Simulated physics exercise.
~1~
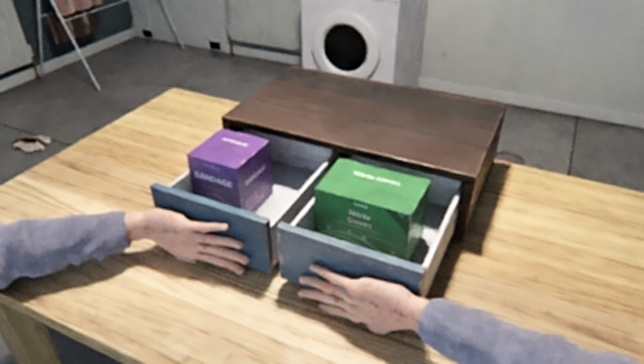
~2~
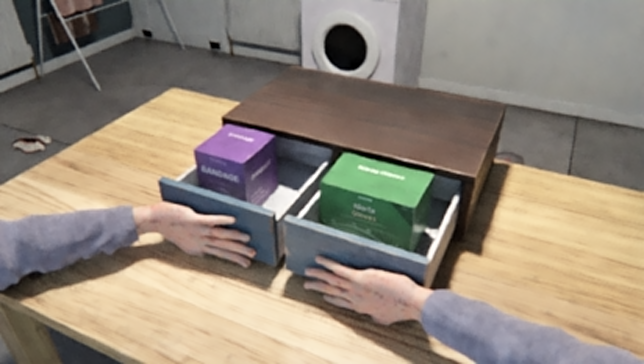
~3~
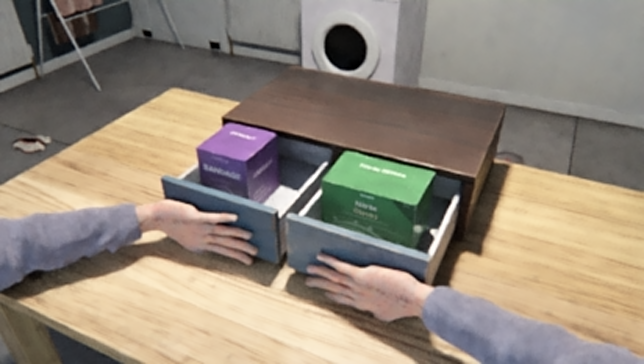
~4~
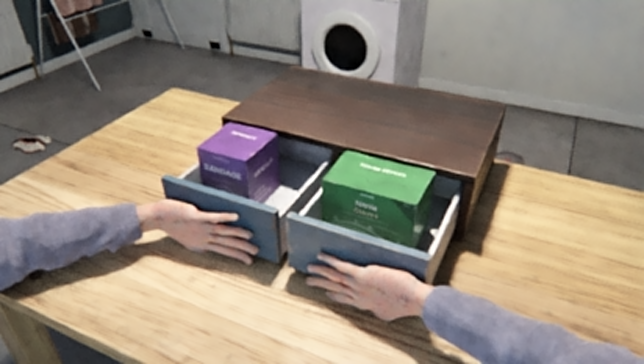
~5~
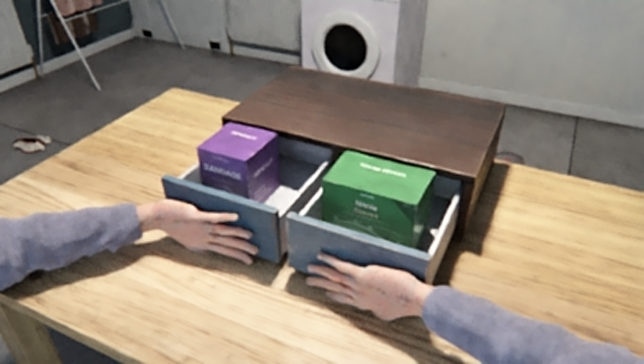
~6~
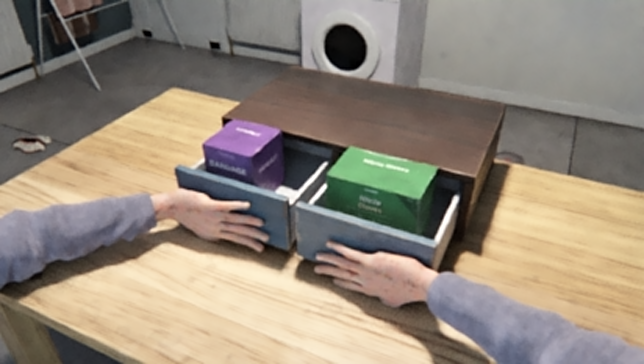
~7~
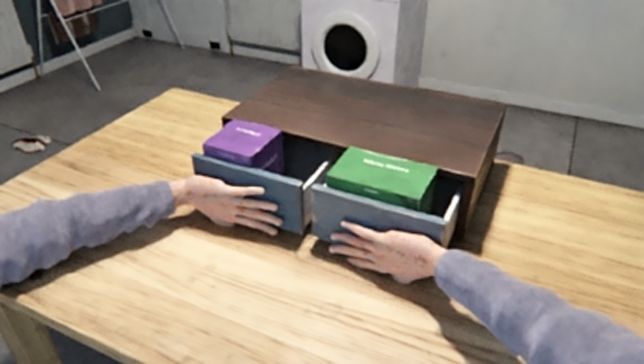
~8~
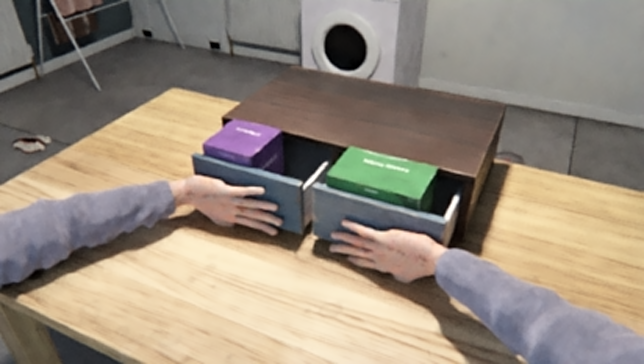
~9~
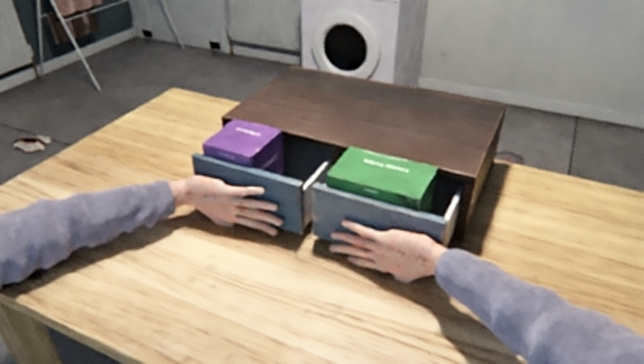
The clip opens on a small dark wooden chest on a light tabletop, its two blue-fronted drawers pulled out, with a purple box in the left one and a green box in the right. A hand rests against each drawer front. The hands ease both drawers inward slightly, then pause with the boxes still standing above the fronts. Next they push again, and the drawers slide farther in together, carrying the boxes partly beneath the chest's top. Both drawers then stop short and stay ajar, with the hands still against them and the chest unmoved.
